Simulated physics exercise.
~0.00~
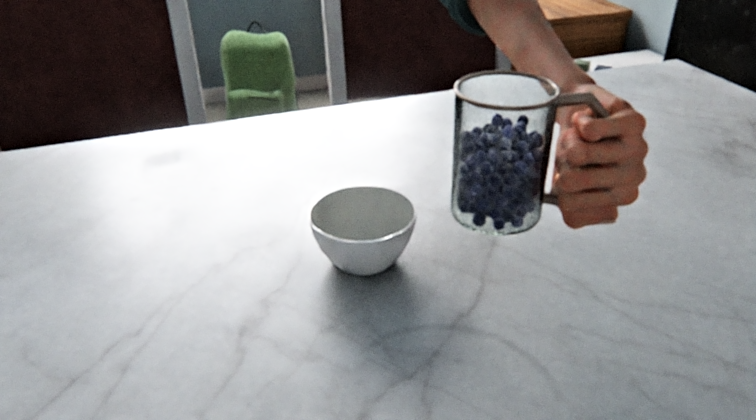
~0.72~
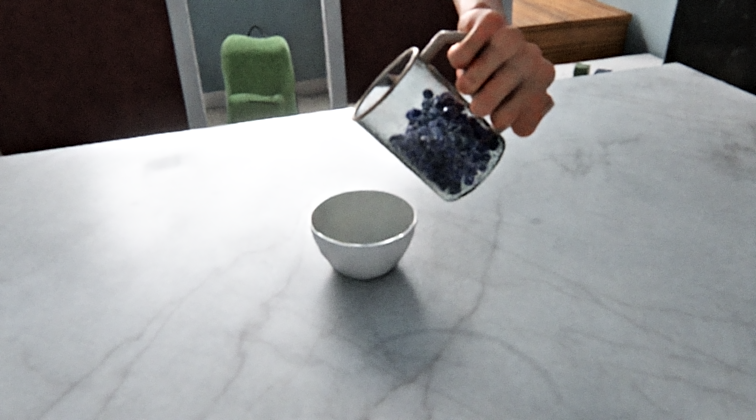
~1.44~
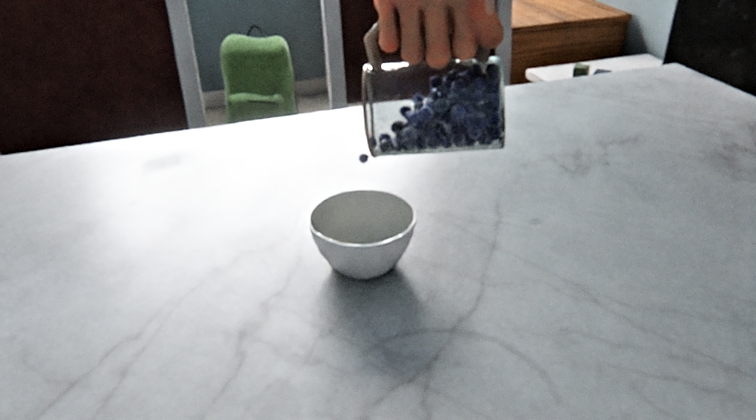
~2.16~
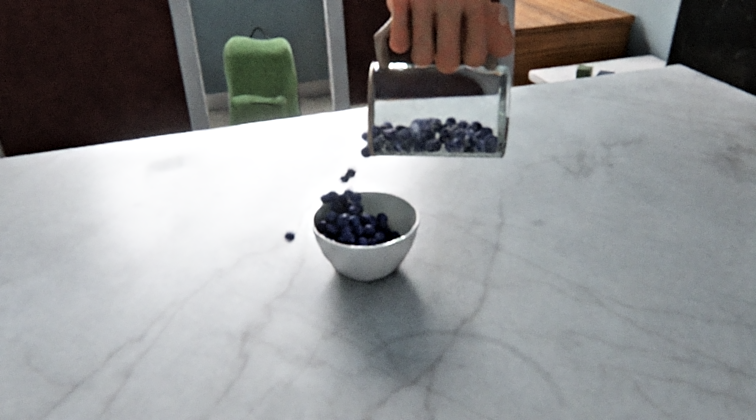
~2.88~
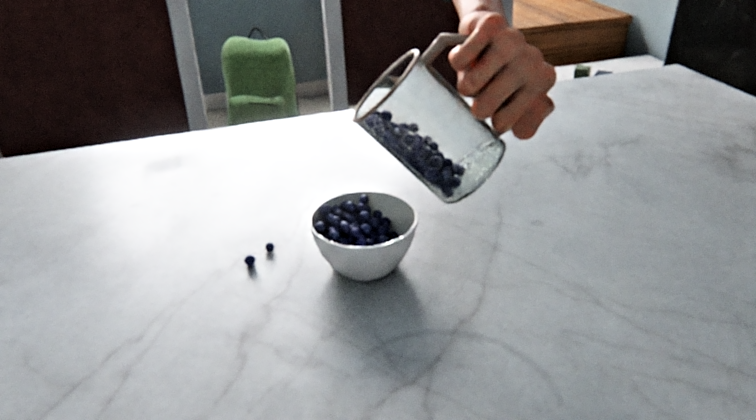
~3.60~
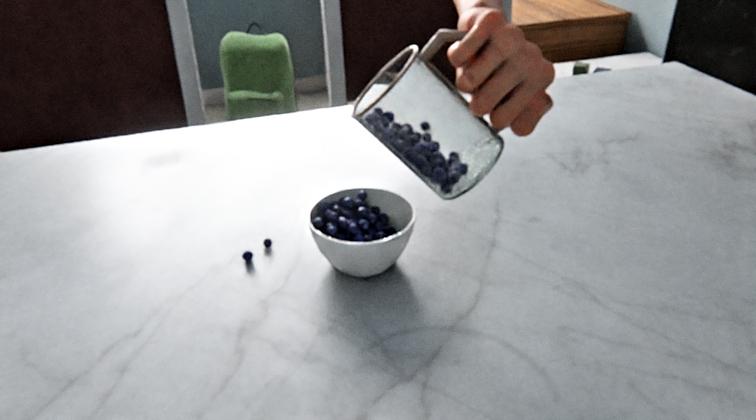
A hand tips a clear cup, pouring most of its blueberries into a white bowl.
